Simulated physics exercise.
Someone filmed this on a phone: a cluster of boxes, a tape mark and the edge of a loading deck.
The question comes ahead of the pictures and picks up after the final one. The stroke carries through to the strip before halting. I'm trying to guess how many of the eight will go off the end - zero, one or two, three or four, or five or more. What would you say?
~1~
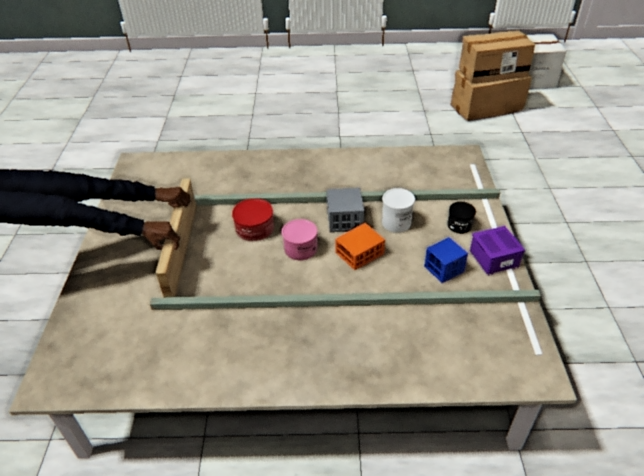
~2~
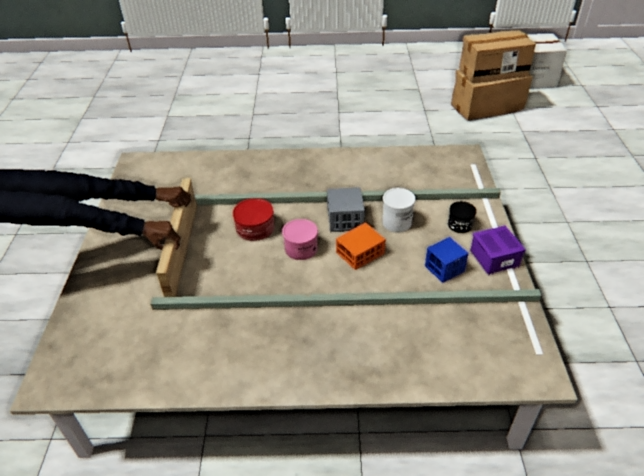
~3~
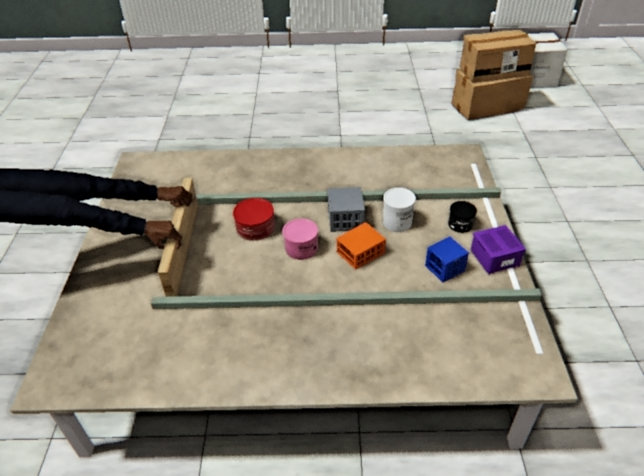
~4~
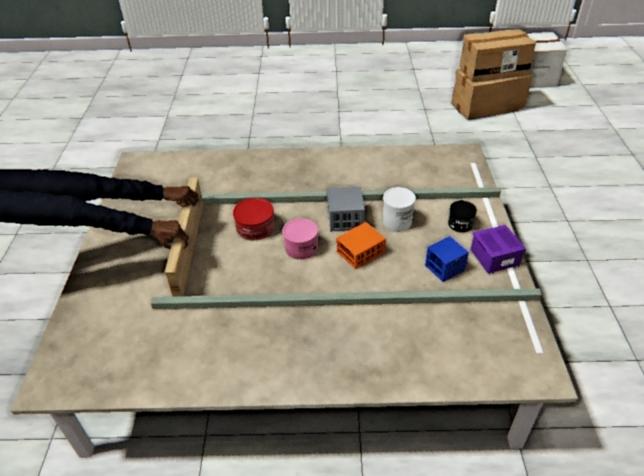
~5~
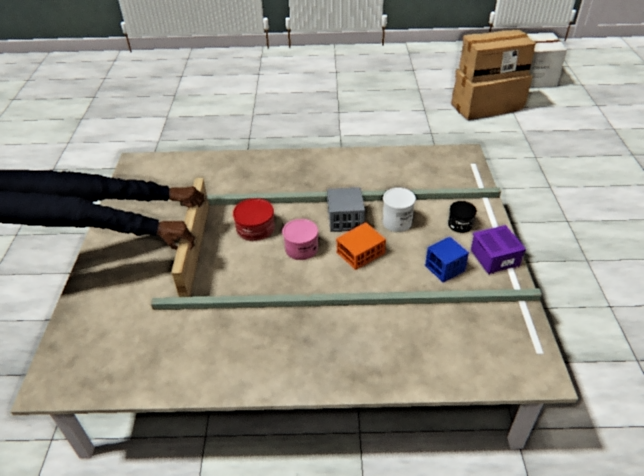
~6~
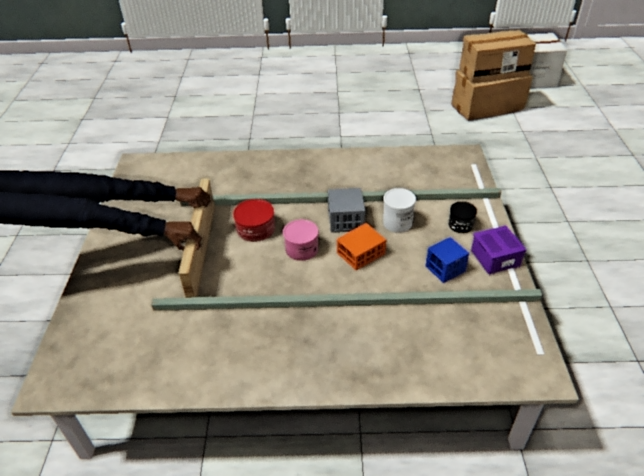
The edge claims more than four.
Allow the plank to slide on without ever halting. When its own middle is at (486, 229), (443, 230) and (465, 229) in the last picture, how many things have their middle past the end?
It comes out as 5, then 3, then 4.
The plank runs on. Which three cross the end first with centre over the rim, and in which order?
Sequence: The black pail, the purple tote, the white pail.
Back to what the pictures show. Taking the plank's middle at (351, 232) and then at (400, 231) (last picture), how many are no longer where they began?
By then 6, and 8.
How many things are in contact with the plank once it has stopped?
The count in contact is 1.
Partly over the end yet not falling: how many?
Things overhanging at the end: 1.
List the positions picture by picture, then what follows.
The first picture shows purple tote (496, 251); black pail (461, 218); blue crate (446, 260); plank (178, 236); tape (500, 243).
The second picture shows black pail (462, 217); pink pail (301, 240).
The third picture shows blue crate (447, 259); orange crate (361, 246).
The fourth picture shows purple tote (497, 249); plank (186, 235).
The fifth picture shows black pail (462, 217); grey crate (346, 209).
The sixth picture shows purple tote (497, 250); black pail (462, 217); blue crate (447, 260); plank (199, 236); tape (501, 243).
A little later, none off yet; purple tote at rest near (497, 250); black pail at rest near (462, 217); blue crate at rest near (447, 260).
Next, none off yet; purple tote shifted a little near (509, 251); black pail shifted well along near (517, 218); blue crate shifted about its own width near (471, 268).
When it is over, the number that fall off is five or more; down, red pail, pink pail, grey crate, orange crate, white pail, black pail and purple tote.
